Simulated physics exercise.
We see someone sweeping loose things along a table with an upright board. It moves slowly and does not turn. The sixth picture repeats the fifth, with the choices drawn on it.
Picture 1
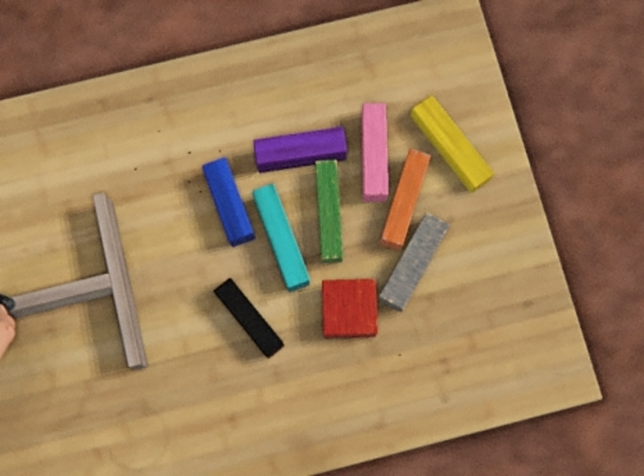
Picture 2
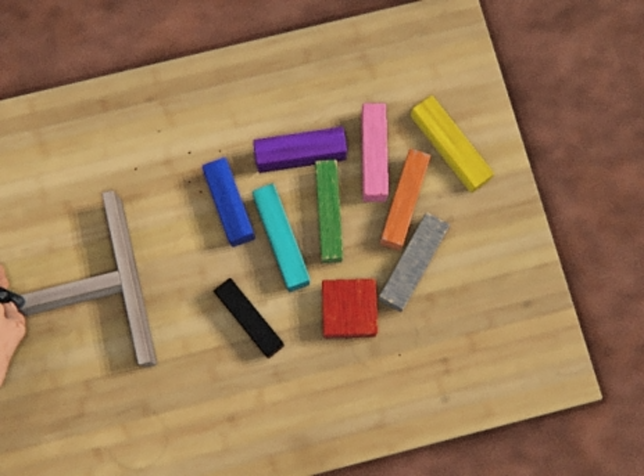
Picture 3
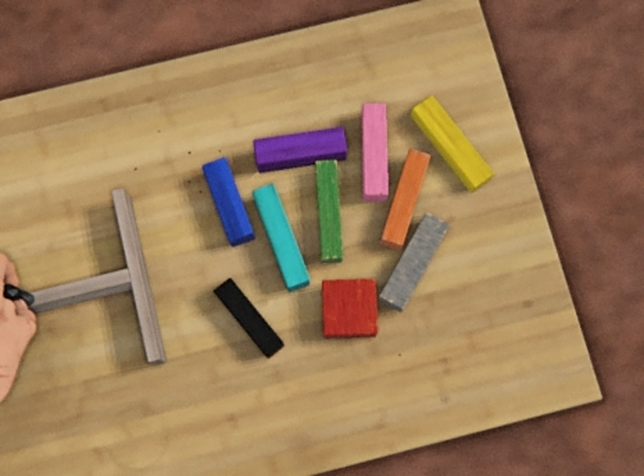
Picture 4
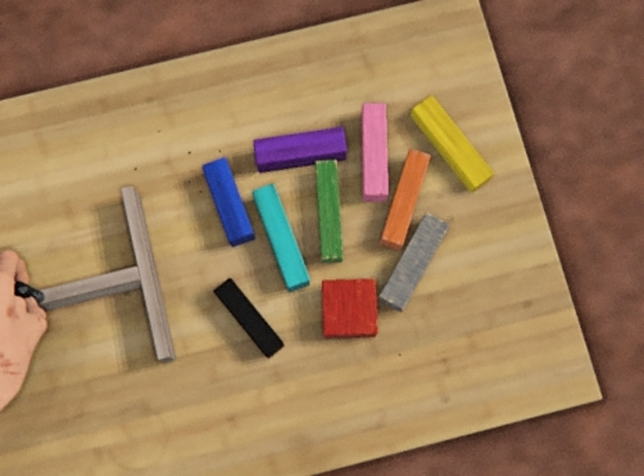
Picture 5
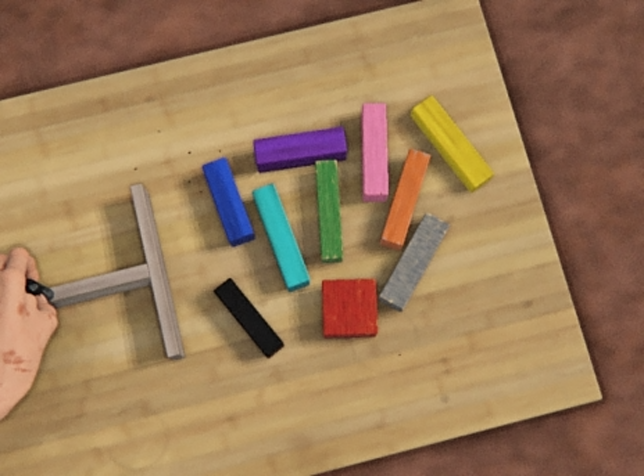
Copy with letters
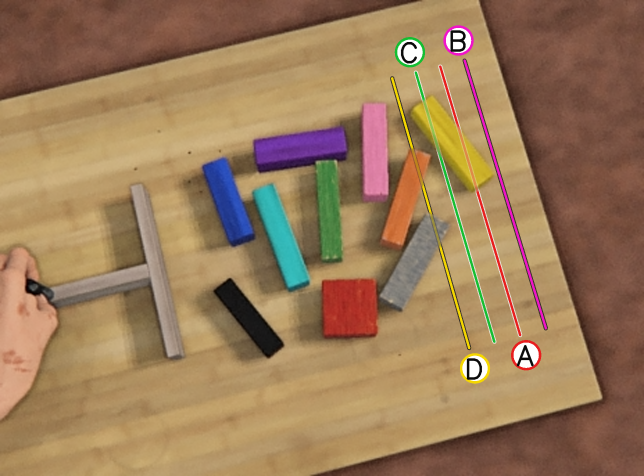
The video shows a hand sliding a T-shaped wooden board slowly rightward across a tabletop, without turning, toward a scattered group of coloured bars and a red block, which all stay still as the gap narrows.
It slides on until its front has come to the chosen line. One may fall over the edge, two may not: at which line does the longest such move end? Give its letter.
It can go as far as D.
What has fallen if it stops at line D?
It is the yellow stick.
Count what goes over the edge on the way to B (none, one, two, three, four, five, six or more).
By then, six or more.
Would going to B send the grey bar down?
By then, yes.
On the marked copy, A at (479, 197); B at (504, 190); C at (454, 203); D at (429, 209).
Following D. Soon after the start, board (254, 244); purple stick (310, 147); black stick (288, 311).
Later, board (353, 219); yellow stick (476, 135); grey bar (472, 261).
In the end, board (429, 200); yellow stick over the edge; grey bar (545, 255); one fallen.
As for the rest, A drops five; B drops seven; C drops three.
